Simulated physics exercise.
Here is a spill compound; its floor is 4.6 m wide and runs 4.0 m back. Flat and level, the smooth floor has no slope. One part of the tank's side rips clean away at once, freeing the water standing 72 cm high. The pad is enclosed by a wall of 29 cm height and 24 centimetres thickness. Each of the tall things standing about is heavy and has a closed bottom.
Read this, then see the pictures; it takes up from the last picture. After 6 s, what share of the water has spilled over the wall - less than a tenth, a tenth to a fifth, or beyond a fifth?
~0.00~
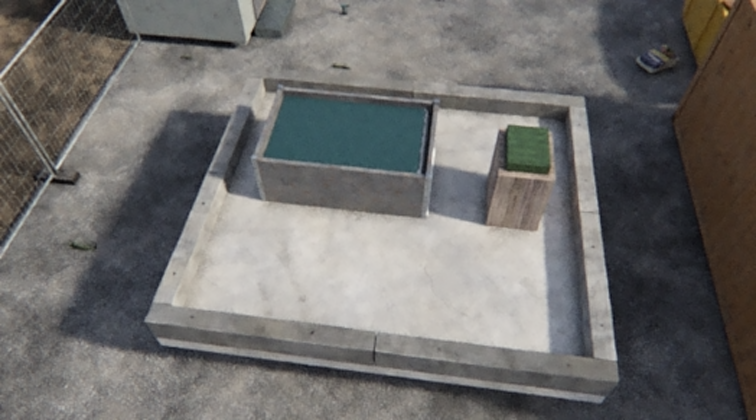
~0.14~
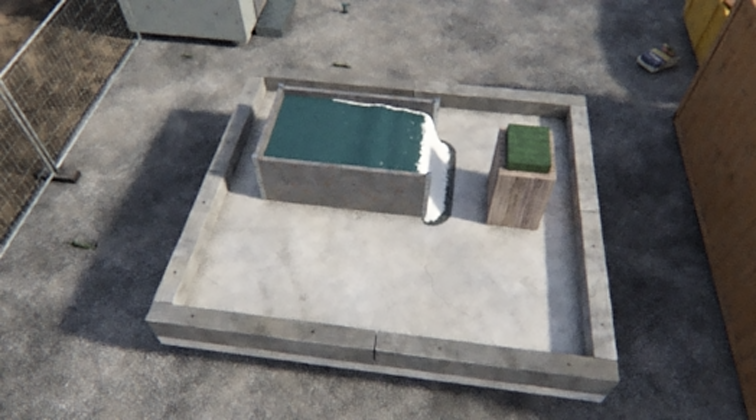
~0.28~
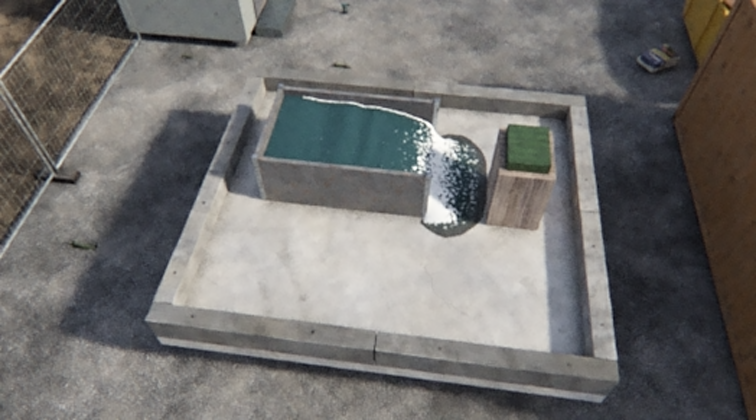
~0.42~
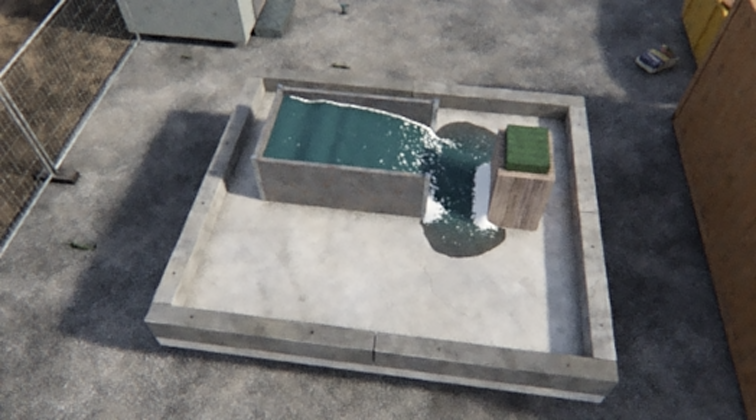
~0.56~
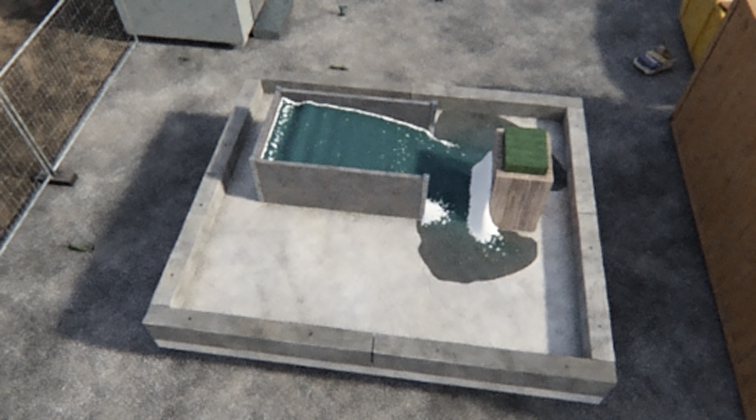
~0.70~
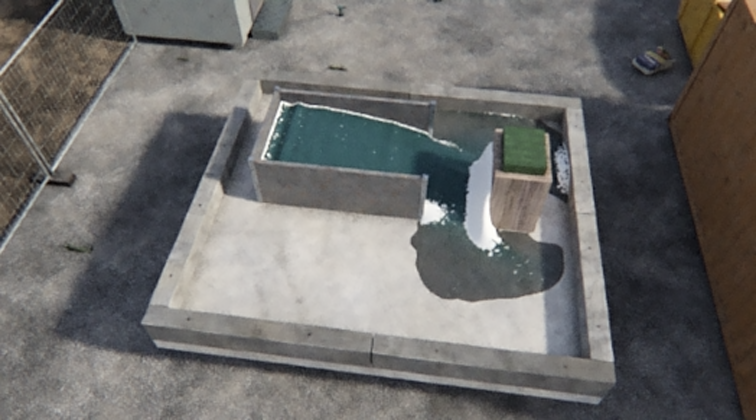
The wave will carry short of one tenth across.
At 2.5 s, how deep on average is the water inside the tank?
The mean depth is around 19 cm.
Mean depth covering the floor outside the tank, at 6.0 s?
I'd put it near 10 cm.
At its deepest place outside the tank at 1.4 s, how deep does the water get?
About 49 cm.
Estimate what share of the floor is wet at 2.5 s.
Wet share: Near 60 percent.
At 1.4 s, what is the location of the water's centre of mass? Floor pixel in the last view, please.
I'd say somewhere around (418, 184).
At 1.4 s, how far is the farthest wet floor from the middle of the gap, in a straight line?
About 3.2 m out.
After 1.1 s water covers 30 % of the floor and is deepest (79 cm) near (480, 226); 0 % is over the wall.
After 1.4 s water covers 35 % of the floor and is deepest (49 cm) near (556, 128); 0 % is over the wall.
After 2.5 s water covers 50 % of the floor and is deepest (32 cm) near (557, 145); 4 % is over the wall.
After 4.0 s water covers 75 % of the floor and is deepest (24 cm) near (570, 310); 5 % is over the wall.
After 6.0 s water covers 80 % of the floor and is deepest (26 cm) near (239, 159); 5 % is over the wall.
